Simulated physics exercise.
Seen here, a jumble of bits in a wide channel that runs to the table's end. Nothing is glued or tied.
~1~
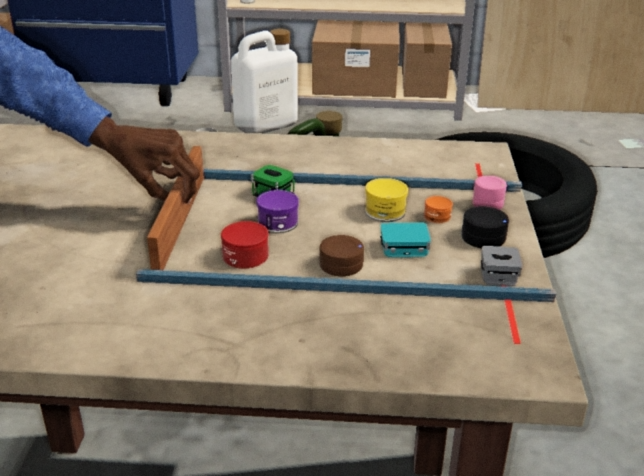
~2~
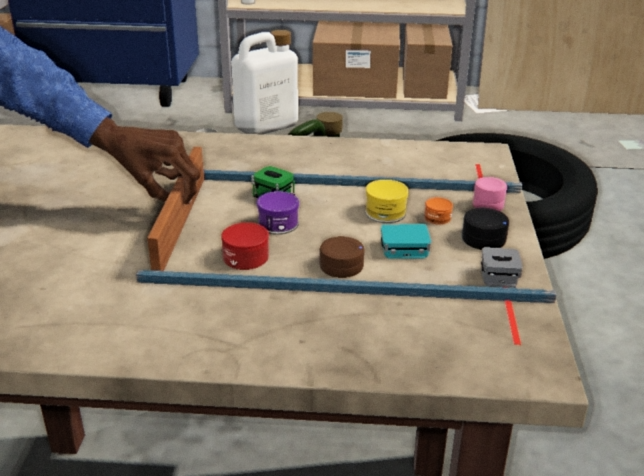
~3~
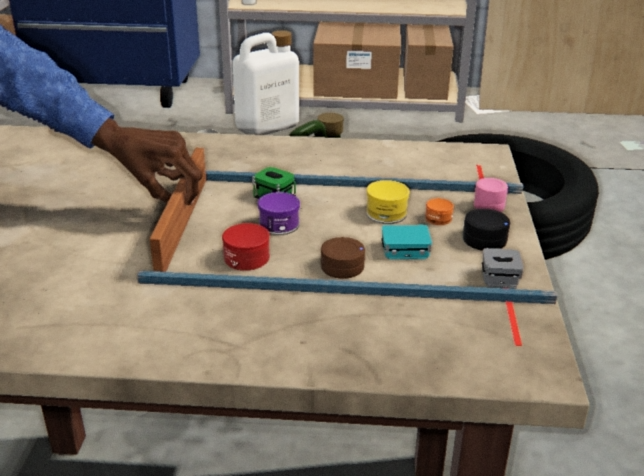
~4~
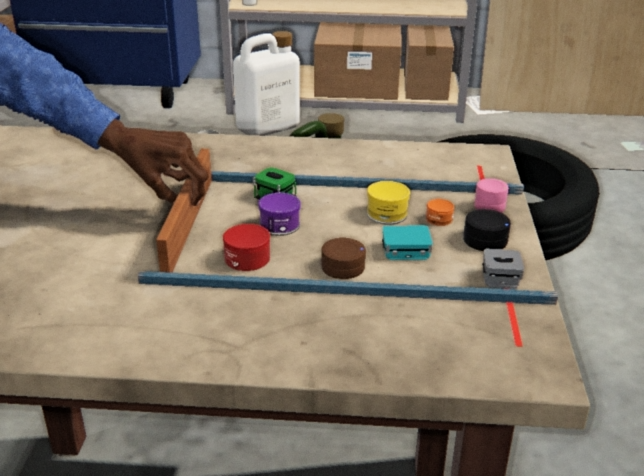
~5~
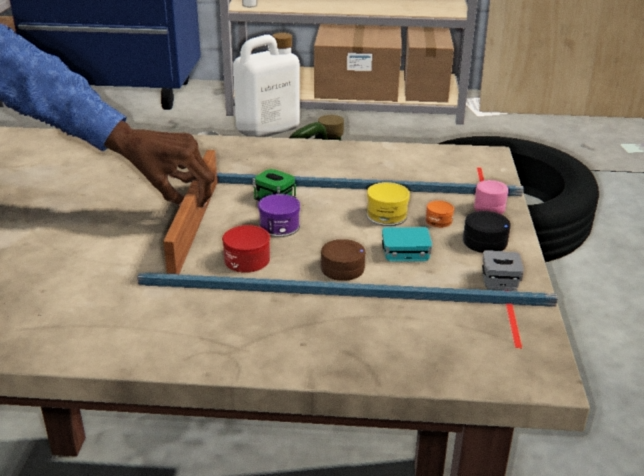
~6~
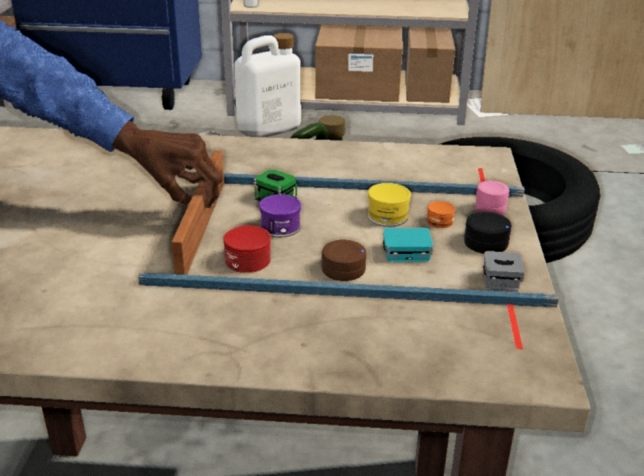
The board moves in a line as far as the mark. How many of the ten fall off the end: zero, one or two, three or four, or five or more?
As it turns out, the number that fall off is five or more.
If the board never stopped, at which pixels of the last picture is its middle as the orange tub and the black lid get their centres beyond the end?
Near (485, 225) and (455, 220).
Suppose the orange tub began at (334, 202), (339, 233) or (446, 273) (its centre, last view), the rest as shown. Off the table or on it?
In that order, it does not fall; does not fall; goes over.
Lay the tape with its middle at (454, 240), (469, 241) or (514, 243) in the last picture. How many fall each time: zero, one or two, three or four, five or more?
For each place: 1 or 2; just one or two; more than four.
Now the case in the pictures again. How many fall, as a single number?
The count is 6.
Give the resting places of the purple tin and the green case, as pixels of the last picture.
The purple tin stops around (518, 230); the green case around (505, 192).
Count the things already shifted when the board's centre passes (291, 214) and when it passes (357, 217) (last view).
The counts are 4 and 6.
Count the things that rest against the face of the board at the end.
That makes 4.
Early on, none off yet; pink lid at rest near (492, 199); grey case at rest near (502, 272); black lid at rest near (488, 232).
A while later, none off yet; pink lid at rest near (492, 199); grey case moving near (507, 272); black lid at rest near (489, 232).
Finally, the number that fall off is five or more; lost, brown lid, turquoise case, orange tub, black lid, grey case and pink lid.
